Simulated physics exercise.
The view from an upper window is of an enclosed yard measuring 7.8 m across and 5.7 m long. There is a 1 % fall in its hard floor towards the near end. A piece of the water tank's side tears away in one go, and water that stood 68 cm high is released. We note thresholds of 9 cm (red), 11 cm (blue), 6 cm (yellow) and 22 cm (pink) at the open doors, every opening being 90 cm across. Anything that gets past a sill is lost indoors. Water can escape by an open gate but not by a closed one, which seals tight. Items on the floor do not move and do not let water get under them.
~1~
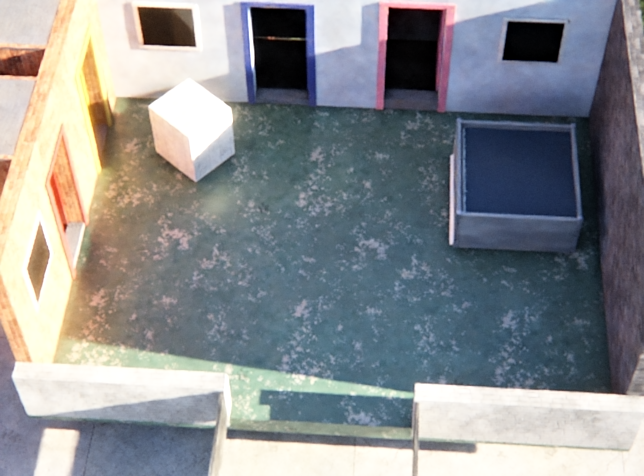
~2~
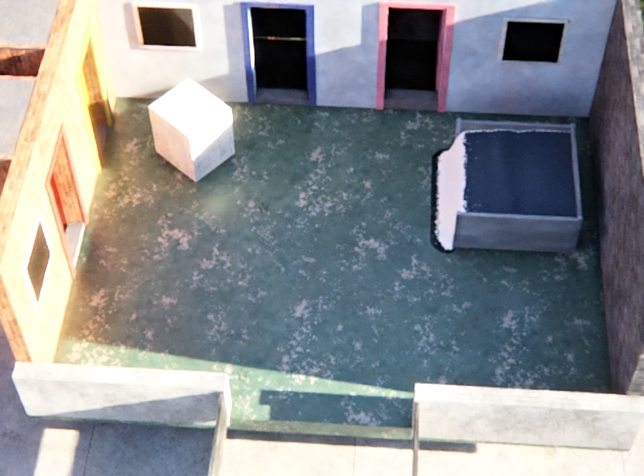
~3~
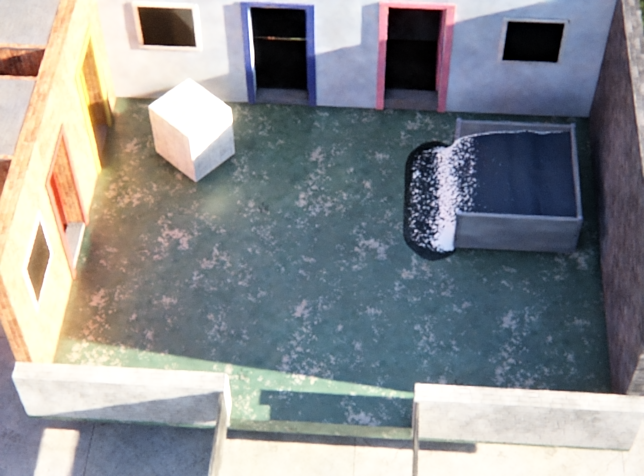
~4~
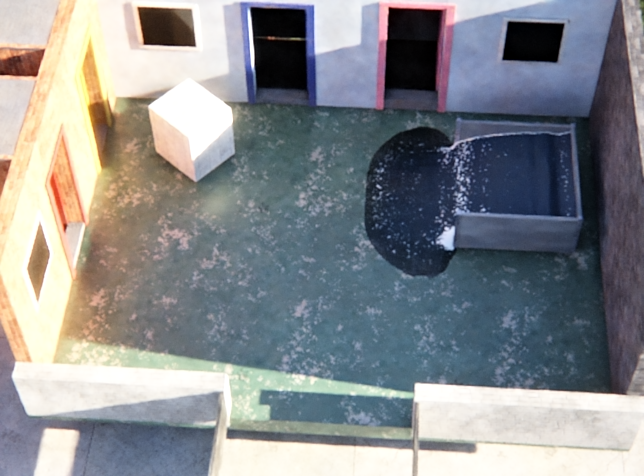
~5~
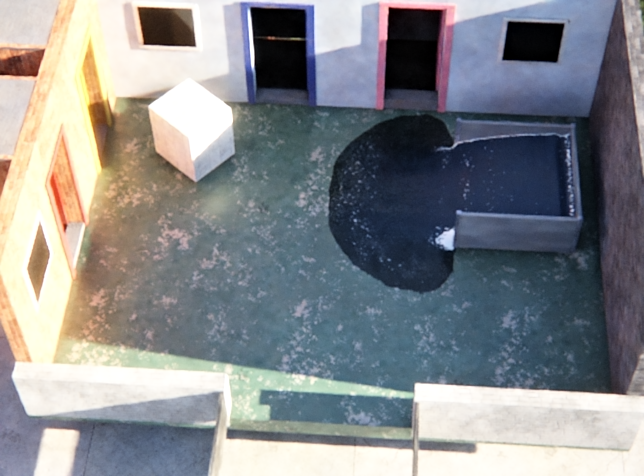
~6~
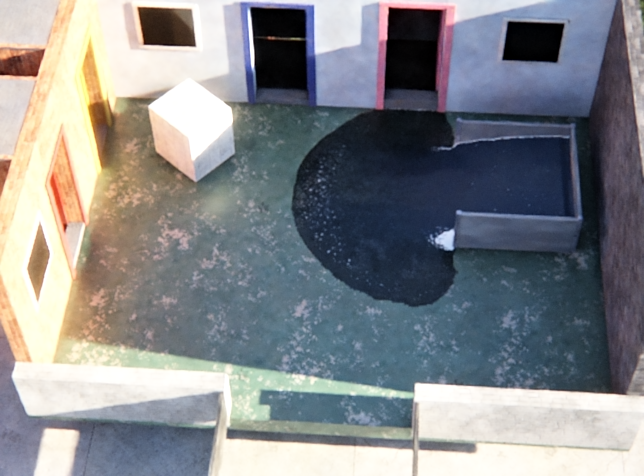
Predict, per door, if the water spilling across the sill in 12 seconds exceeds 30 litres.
My prediction: At the red door I expect the water to rise above the limit; at the blue door I expect the water to hold within the limit; at the yellow door I expect the water to rise above the limit; at the pink door I expect the water to hold within the limit.
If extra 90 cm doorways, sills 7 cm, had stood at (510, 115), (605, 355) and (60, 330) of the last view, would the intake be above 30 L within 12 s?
So, in the order given, it's shy of the mark, then shy of the mark, then beyond the mark.
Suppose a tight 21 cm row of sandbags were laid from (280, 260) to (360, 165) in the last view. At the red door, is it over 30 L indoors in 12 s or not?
Compared to the limit, red stays inside.
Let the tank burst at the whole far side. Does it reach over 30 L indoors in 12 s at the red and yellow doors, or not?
Red stays inside, yellow stays inside, judged against that limit.
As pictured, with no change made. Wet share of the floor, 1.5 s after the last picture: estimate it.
Covered: Roughly 55 %.
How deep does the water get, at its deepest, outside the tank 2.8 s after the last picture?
Depth: Approx. 35 cm.
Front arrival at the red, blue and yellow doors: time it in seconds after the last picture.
Red: 1.2 s; blue: 0.5 s; yellow: 1.6 s.
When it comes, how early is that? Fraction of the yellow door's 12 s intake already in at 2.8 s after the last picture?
30 percent or so by then.
Then, 0.7 s after the last picture water covers 40 % of the floor and is deepest (26 cm) near (450, 219); red door not reached, blue door 7 cm at the sill, 0 L in, yellow door not reached, pink door 8 cm at the sill, 0 L in.
Then, 1.5 s after the last picture water covers 55 % of the floor and is deepest (25 cm) near (83, 238); red door 20 cm at the sill, 2 L in, blue door 12 cm at the sill, 0 L in, yellow door not reached, pink door 5 cm at the sill, 0 L in.
Then, 2.8 s after the last picture water covers 65 % of the floor and is deepest (35 cm) near (46, 392); red door 19 cm at the sill, 87 L in, blue door 8 cm at the sill, 0 L in, yellow door 15 cm at the sill, 23 L in, pink door 4 cm at the sill, 0 L in.
Then, 6.3 s after the last picture water covers 70 % of the floor and is deepest (15 cm) near (46, 392); red door 8 cm at the sill, 123 L in, blue door 4 cm at the sill, 0 L in, yellow door 5 cm at the sill, 69 L in, pink door 1 cm at the sill, 0 L in.
Then, 11.3 s after the last picture water covers 95 % of the floor and is deepest (10 cm) near (542, 420); red door 5 cm at the sill, 124 L in, blue door 1 cm at the sill, 0 L in, yellow door 2 cm at the sill, 70 L in, pink door 1 cm at the sill, 0 L in.
